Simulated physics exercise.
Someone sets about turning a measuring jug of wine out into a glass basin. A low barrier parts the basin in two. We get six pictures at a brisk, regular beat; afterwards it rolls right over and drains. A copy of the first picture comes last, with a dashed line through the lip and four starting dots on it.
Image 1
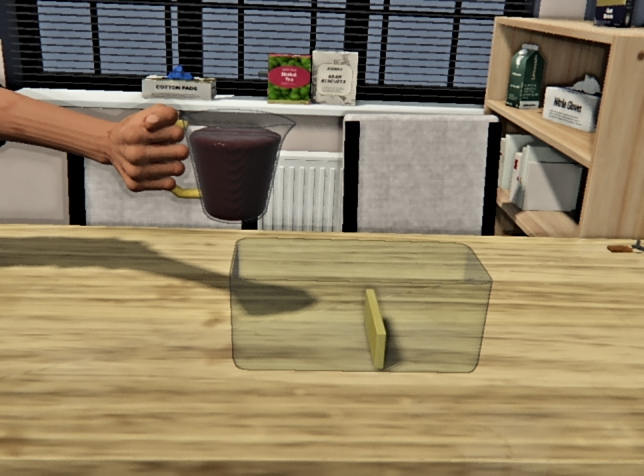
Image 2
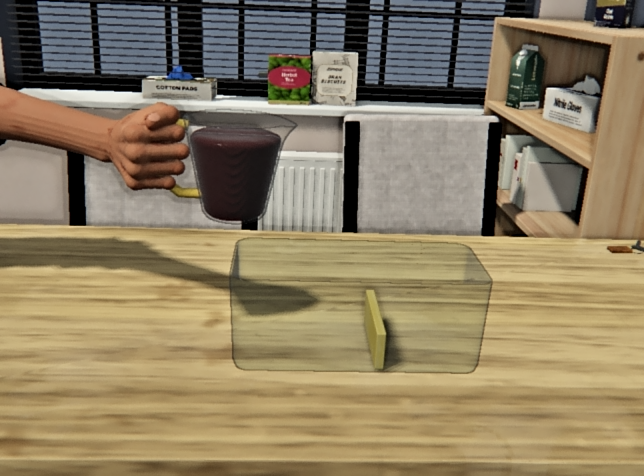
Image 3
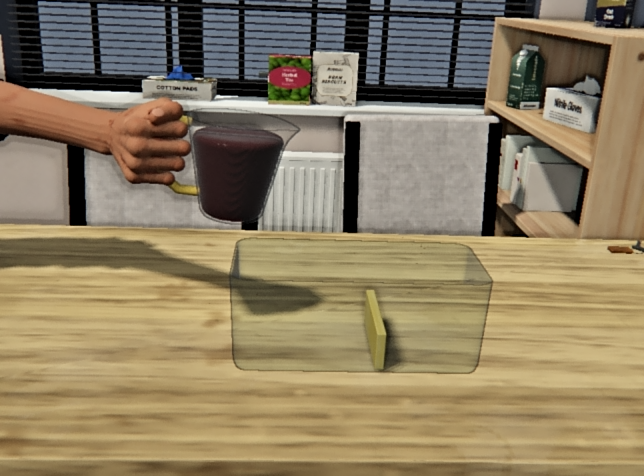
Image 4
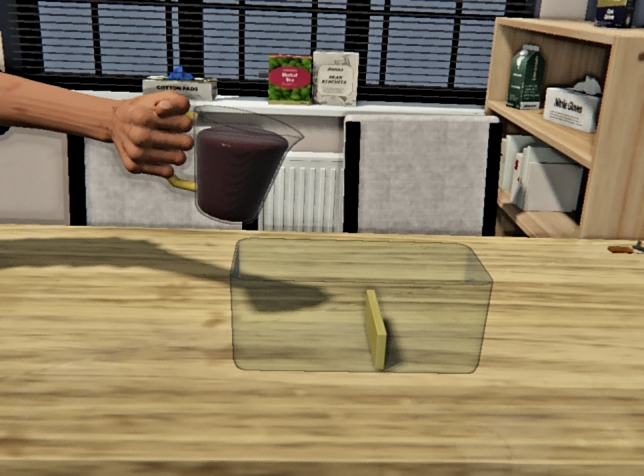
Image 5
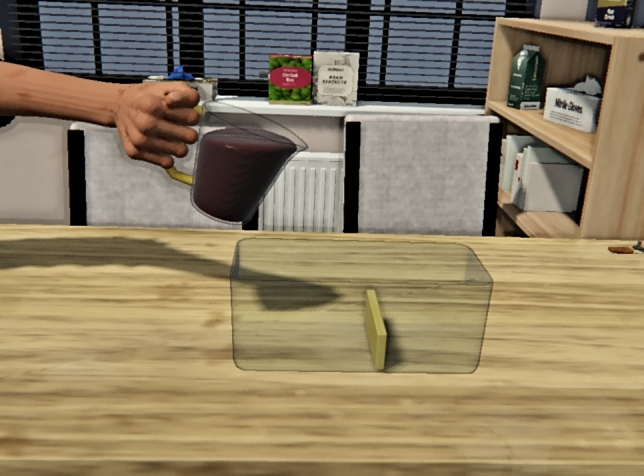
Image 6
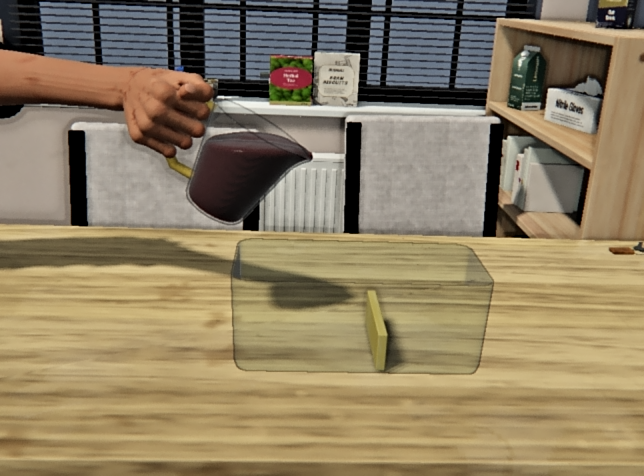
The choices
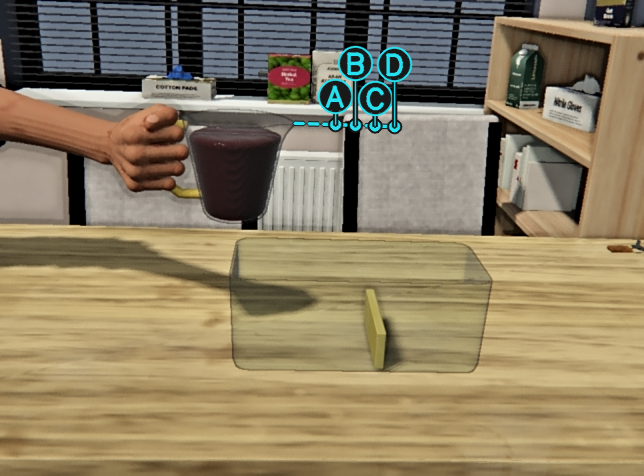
On a wooden table in a room with a shelf and a window behind, a hand at left holds a jug of dark red wine upright above a clear basin with a low barrier inside. The hand then tilts the jug steadily to the right, and the wine shifts up to its lip.
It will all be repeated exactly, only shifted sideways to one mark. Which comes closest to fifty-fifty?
A works best here.
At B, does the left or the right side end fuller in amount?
The right side.
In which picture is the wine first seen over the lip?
In picture 6.
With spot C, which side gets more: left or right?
The right one.
On the marked copy, A at (335, 124); B at (355, 125); C at (375, 126); D at (394, 126).
With A, about 49 % ends left of the wall and 51 % right of it.
With B, about 9 % ends left of the wall and 90 % right of it.
With C, about 3 % ends left of the wall and 96 % right of it.
With D, about 10 % ends left of the wall and 88 % right of it.
